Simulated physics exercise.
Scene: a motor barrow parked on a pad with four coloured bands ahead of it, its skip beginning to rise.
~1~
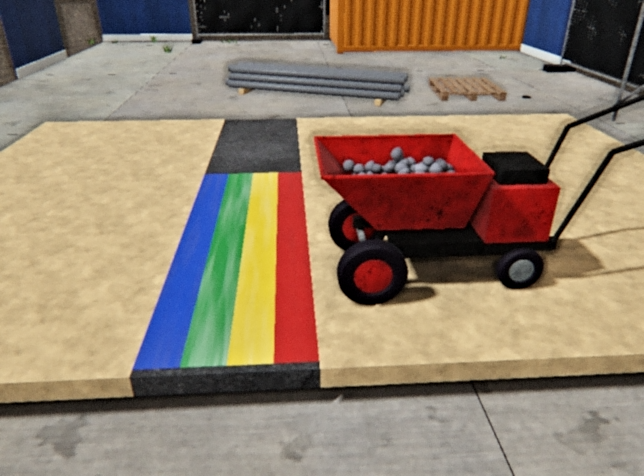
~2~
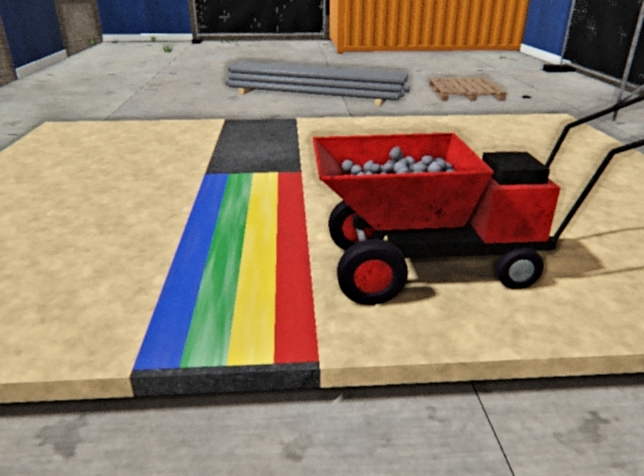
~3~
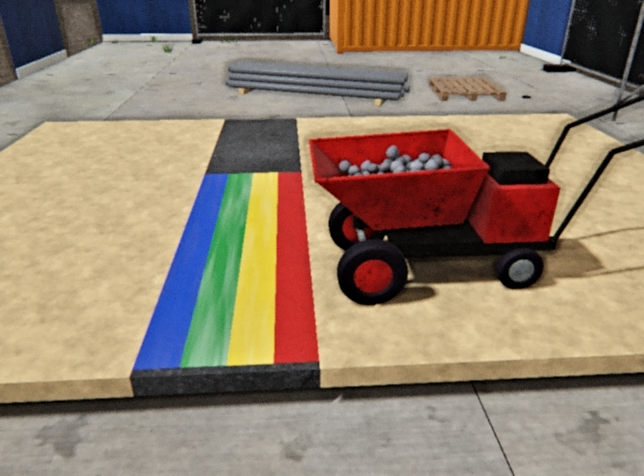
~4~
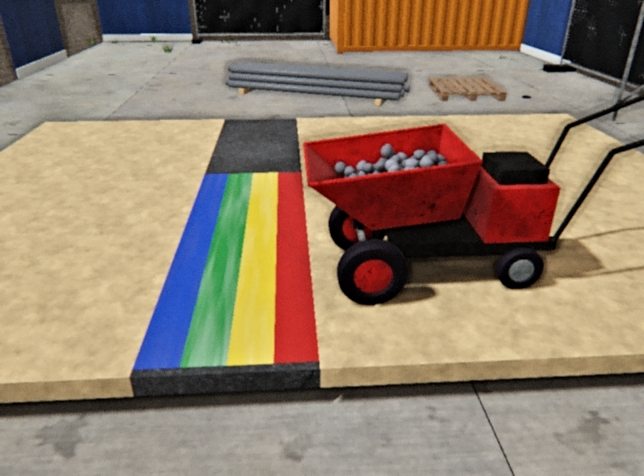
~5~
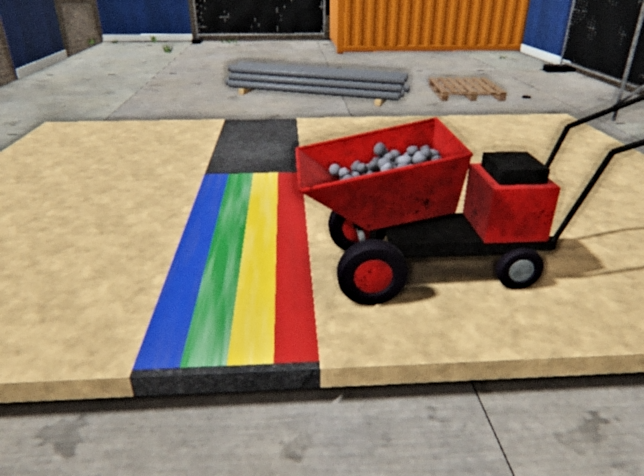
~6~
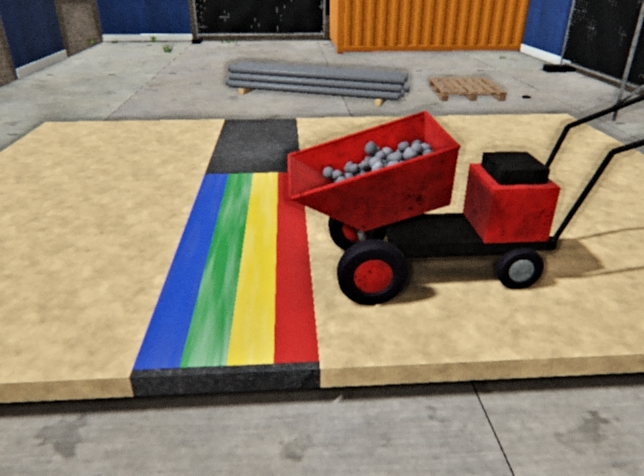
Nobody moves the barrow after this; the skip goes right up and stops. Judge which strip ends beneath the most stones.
Beneath the most stones: The green strip.
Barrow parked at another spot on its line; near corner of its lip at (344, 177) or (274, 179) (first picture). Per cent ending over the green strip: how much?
Approximately 30 per cent and 10 per cent, in that order.
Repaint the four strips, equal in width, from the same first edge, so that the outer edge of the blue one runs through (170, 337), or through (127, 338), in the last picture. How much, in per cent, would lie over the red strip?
Near 0 % and 0 %.
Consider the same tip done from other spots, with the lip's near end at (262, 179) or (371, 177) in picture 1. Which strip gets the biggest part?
Case 1 - the blue one; case 2 - the yellow one.
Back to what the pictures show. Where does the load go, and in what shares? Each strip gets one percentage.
Red strip about 0 per cent, yellow strip about 15 per cent, green strip about 35 per cent, blue strip about 15 per cent.
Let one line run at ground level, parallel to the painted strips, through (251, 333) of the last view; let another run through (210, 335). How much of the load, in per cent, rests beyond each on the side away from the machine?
Estimate: 70 % and 30 %, respectively.
Shortly afterwards, skip tipped steeply; the whole lot in the skip.
Next, skip tipped right over; the bulk in the skip; a little over the yellow strip; a little over the green strip.
Some moments later, skip tipped right over; near a quarter in the skip; near a quarter over the yellow strip; near a third over the green strip; a little over the blue strip; only a few off the paint.
In the end, skip tipped right over; near a quarter in the skip; none at all over the red strip; near a quarter over the yellow strip; near a third over the green strip; a little over the blue strip; only a few off the paint.
